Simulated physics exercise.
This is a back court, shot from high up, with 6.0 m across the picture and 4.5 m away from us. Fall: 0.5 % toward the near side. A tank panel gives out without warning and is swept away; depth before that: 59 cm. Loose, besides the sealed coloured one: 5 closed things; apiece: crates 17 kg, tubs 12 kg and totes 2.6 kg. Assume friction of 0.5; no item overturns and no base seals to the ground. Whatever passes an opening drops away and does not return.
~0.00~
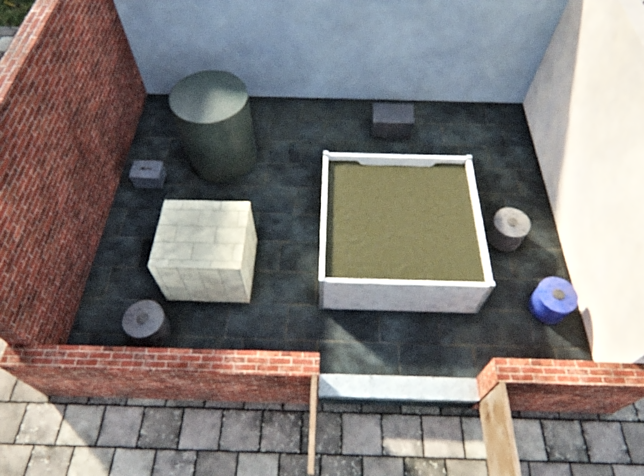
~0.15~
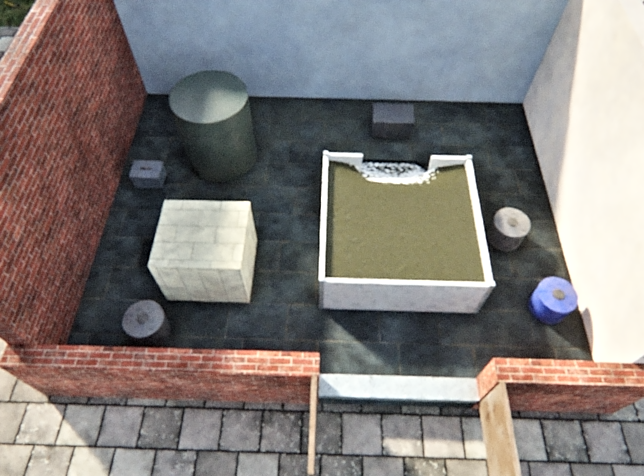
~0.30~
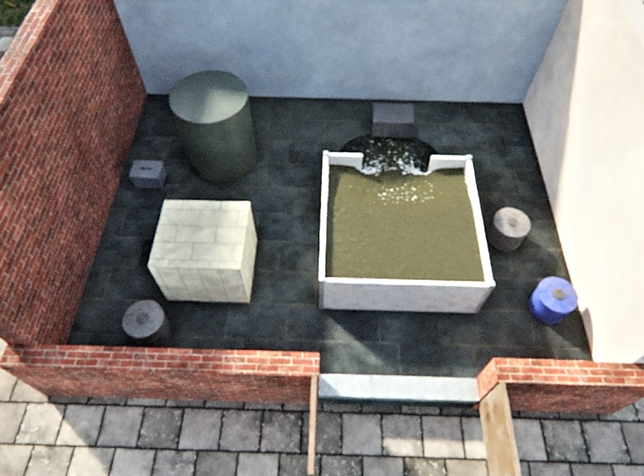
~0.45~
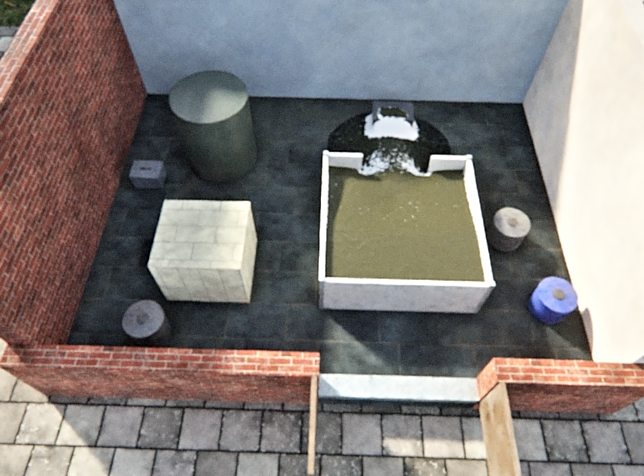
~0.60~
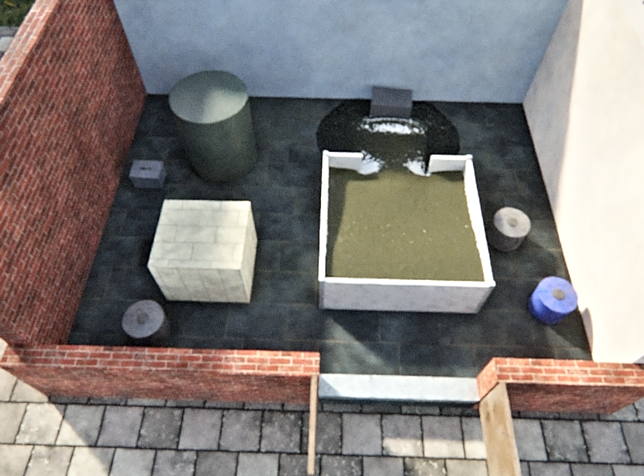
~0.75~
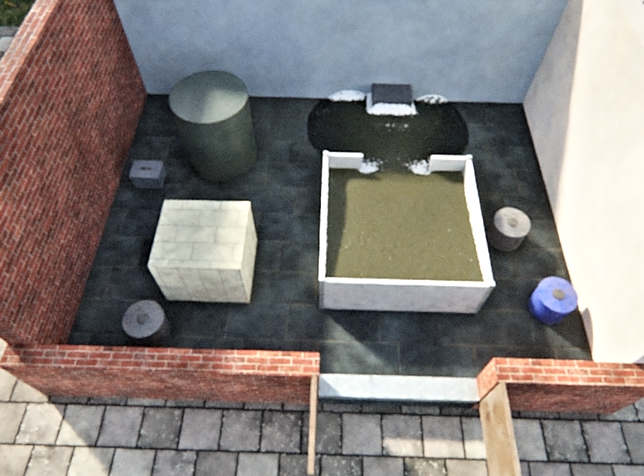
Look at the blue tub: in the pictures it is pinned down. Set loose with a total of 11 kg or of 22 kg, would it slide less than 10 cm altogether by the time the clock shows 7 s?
Most likely both picks fail.
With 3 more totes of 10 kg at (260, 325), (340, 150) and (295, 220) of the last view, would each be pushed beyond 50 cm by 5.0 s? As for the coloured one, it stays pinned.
First one stayed within, second went beyond, third stayed within.
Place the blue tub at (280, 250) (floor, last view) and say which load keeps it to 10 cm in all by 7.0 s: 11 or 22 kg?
The smaller is enough.
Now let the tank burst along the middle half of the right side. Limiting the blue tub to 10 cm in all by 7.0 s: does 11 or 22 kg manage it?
In that case neither load is enough.
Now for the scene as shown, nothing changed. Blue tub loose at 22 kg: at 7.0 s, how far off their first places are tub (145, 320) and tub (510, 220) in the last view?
The first has moved 60 cm and the second 250 cm from the start.
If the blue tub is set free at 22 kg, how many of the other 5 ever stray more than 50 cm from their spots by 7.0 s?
Result: 5.
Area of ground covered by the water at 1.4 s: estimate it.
About 9.0 m2.
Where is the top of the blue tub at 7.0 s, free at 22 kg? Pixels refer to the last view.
Near (584, 338).
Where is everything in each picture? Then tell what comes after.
In the first frame, the blue tub at (558, 294) rests on the ground; water covers 3.3 m2; 0 of 6 have shifted.
In the second frame, the blue tub at (558, 294), on the bottom; water covers 3.8 m2; 0 of 6 have shifted.
In the third frame, the blue tub at (558, 294), on the bottom; 4.5 m2 under water; 0 of 6 have shifted.
In the fourth frame, the blue tub at (558, 294), on the bottom; water covers 5.3 m2; 0 of 6 have shifted.
In the fifth frame, the blue tub at (558, 294), on the bottom; water covers 6.1 m2; 1 of 6 have shifted.
In the sixth frame, the blue tub at (558, 294) rests on the ground; 6.8 m2 under water; 1 of 6 have shifted.
After 1.4 s the blue tub would be 0 cm from its start with 11 kg and 0 cm from its start with 22 kg; 0 cm of water round it then.
After 3.1 s the blue tub would be 1 cm from its start with 11 kg and 0 cm from its start with 22 kg; 3 cm of water round it then.
After 4.9 s the blue tub would be 91 cm from its start with 11 kg and 42 cm from its start with 22 kg; 10 cm of water round it then.
After 7.0 s the blue tub would be 215 cm from its start with 11 kg and 55 cm from its start with 22 kg; 15 cm of water round it then.
